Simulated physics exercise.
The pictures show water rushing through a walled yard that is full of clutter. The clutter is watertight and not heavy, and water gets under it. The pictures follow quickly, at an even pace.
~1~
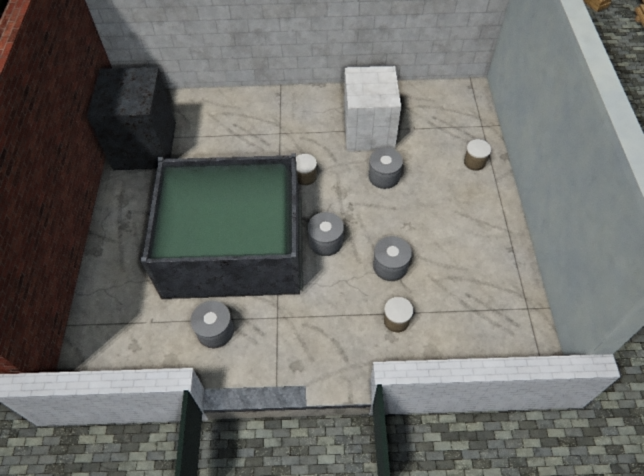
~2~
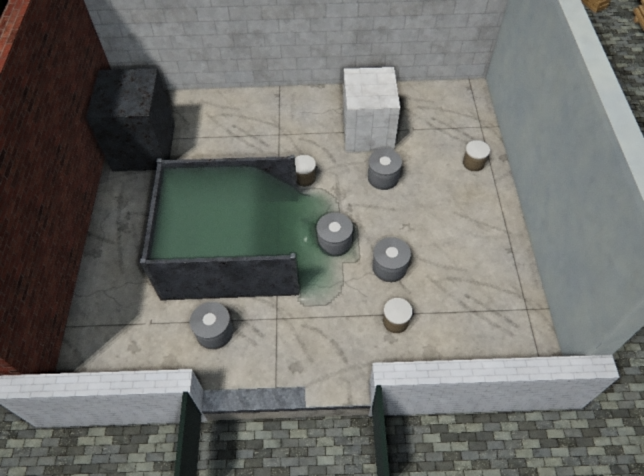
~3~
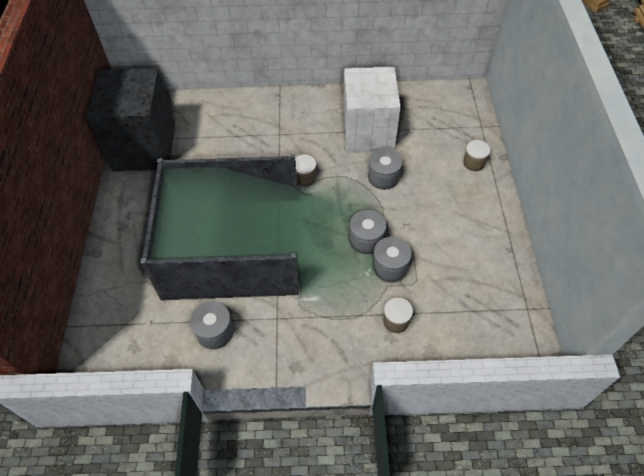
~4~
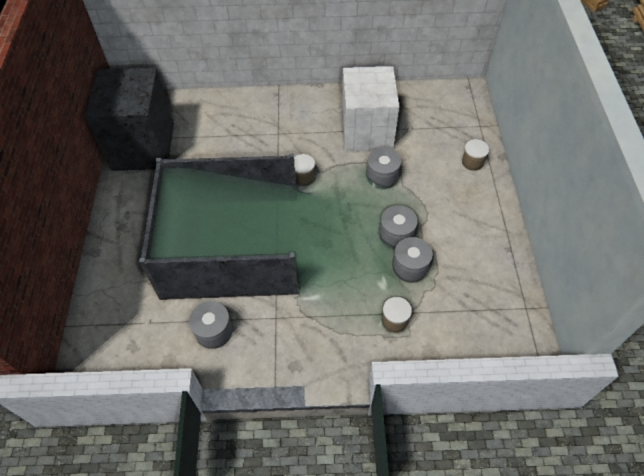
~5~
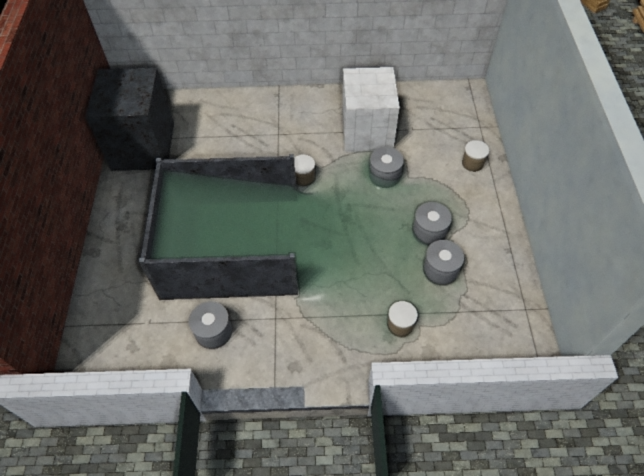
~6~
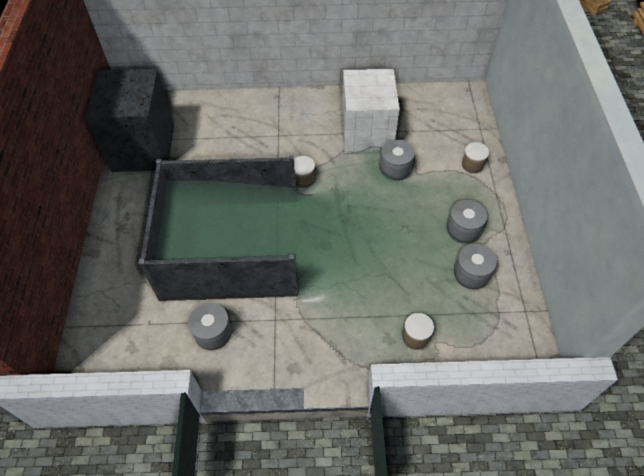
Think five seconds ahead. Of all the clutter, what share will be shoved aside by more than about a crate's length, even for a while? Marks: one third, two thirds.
Share: Two thirds or more.
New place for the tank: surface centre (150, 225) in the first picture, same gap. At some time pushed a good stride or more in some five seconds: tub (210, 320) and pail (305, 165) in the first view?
In that order: Less than that, moved that far.
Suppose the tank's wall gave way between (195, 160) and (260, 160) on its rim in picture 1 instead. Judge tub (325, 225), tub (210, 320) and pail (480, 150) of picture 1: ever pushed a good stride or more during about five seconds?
As listed: Short of that, short of that, swept aside.
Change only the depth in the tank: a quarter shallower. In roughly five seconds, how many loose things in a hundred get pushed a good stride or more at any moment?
Near 60 in a hundred.
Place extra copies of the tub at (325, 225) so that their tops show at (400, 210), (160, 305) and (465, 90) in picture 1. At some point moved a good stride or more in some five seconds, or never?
In turn: Yes, under that, yes.
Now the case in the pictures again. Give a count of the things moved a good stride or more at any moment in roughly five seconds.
I count 6.
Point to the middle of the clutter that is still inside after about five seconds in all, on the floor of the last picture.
At about (267, 202).
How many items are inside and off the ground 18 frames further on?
I count 5.
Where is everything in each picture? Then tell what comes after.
A tub at (326, 227), on the bottom; a tub at (393, 252), on the bottom; 0 of 8 have shifted, in the first frame.
A tub at (335, 227) rests on the ground, close to its start; a tub at (392, 253), on the bottom; 1 of 8 have shifted, in the second frame.
A tub at (368, 225) rests on the ground, a stride from its start; a tub at (393, 252) rests on the ground; 1 of 8 have shifted, in the third frame.
A tub at (399, 220) rests on the ground, a stride from its start; a tub at (414, 253), on the bottom, close to its start; 2 of 8 have shifted, in the fourth frame.
A tub at (433, 216) rests on the ground, a stride from its start; a tub at (445, 256) rests on the ground, a stride from its start; 3 of 8 have shifted, in the fifth frame.
A tub at (469, 214) rests on the ground, far from its start; a tub at (478, 259), on the bottom, a stride from its start; 4 of 8 have shifted, in the sixth frame.
A moment on, 4 of 8 are well off their spots; 2 afloat.
Next, 5 of 8 are well off their spots; 5 afloat.
Later, 5 of 8 are well off their spots; 5 afloat.
In the end, 5 of 8 are well off their spots, and 6 have been at some point; 4 afloat.
